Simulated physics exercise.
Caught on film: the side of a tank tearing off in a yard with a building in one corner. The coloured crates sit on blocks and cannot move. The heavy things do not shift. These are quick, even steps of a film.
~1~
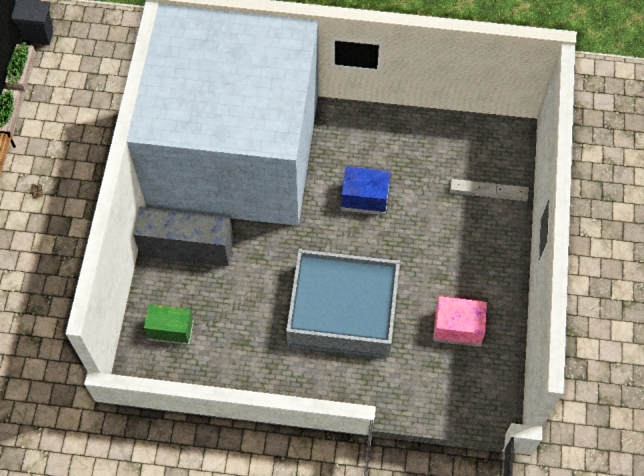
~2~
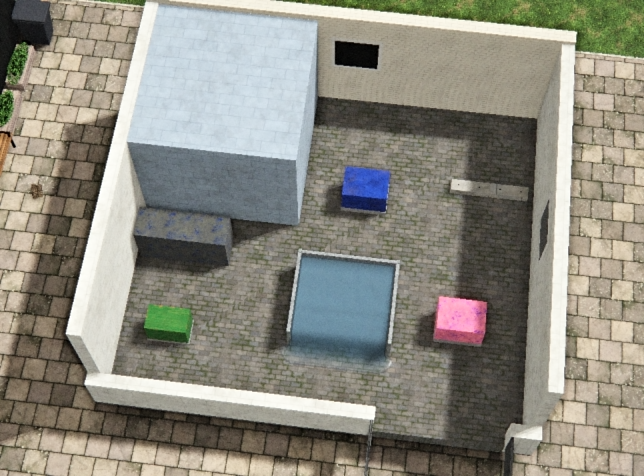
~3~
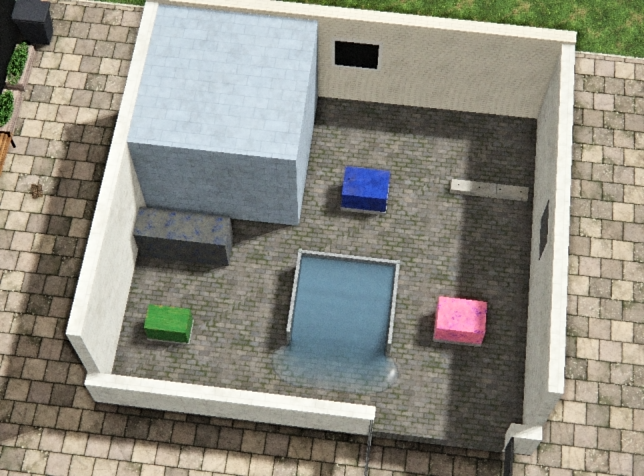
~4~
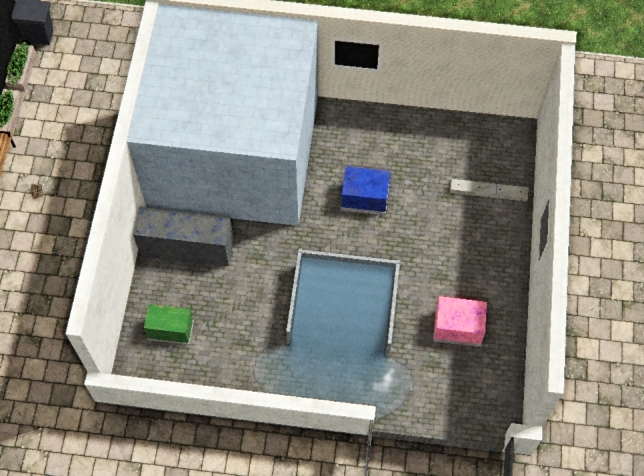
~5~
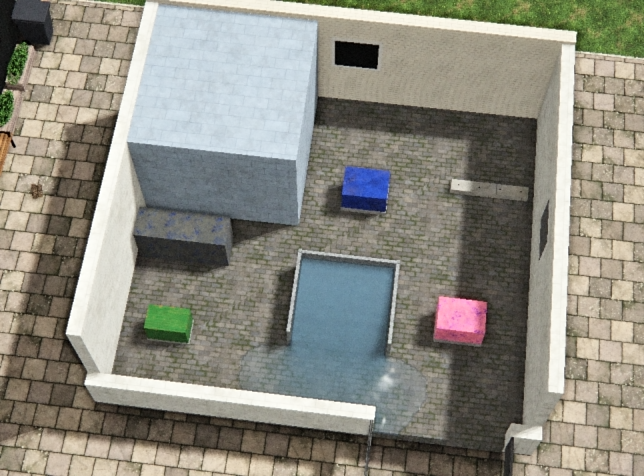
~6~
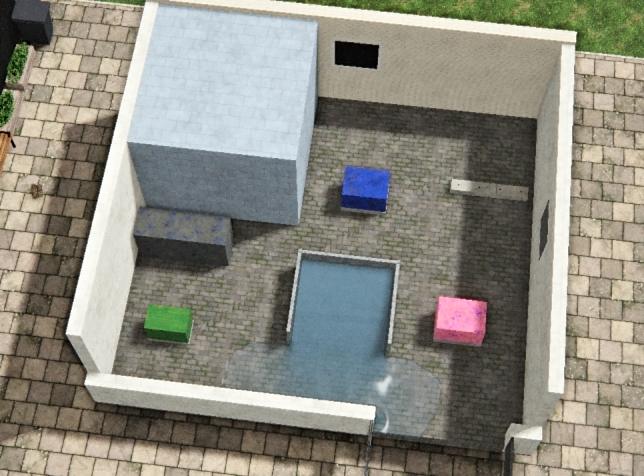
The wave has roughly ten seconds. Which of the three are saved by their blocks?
One by one: The green crate is wetted; the blue crate escapes dry; the pink crate escapes dry.
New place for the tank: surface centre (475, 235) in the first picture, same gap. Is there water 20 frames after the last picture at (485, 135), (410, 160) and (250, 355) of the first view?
In turn: Free of water, free of water, flooded.
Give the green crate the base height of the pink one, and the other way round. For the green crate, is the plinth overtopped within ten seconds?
In short: The green one is wetted.
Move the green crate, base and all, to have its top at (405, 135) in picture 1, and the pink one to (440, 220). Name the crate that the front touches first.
First comes the crate marked pink.
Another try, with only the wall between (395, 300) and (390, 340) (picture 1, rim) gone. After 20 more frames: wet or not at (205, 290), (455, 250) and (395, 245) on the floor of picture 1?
In that order: No water, under water, under water.
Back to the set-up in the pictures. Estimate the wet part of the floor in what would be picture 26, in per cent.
Near 40 in a hundred.
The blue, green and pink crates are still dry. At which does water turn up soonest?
First comes the green crate.
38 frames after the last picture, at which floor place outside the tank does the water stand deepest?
Around (136, 264).
A moment on, water covers 15 % of the floor; the green crate not reached, the blue crate not reached, the pink crate not reached.
Next, water covers 30 % of the floor; the green crate water round its plinth, the blue crate not reached, the pink crate not reached.
Then, water covers 40 % of the floor; the green crate water round its plinth, the blue crate not reached, the pink crate water round its plinth.
Later, water covers 55 % of the floor; the green crate water round its plinth, the blue crate not reached, the pink crate water round its plinth.
In the end, water covers 75 % of the floor; the green crate was topped, the blue crate stayed above the water, the pink crate stayed above the water.
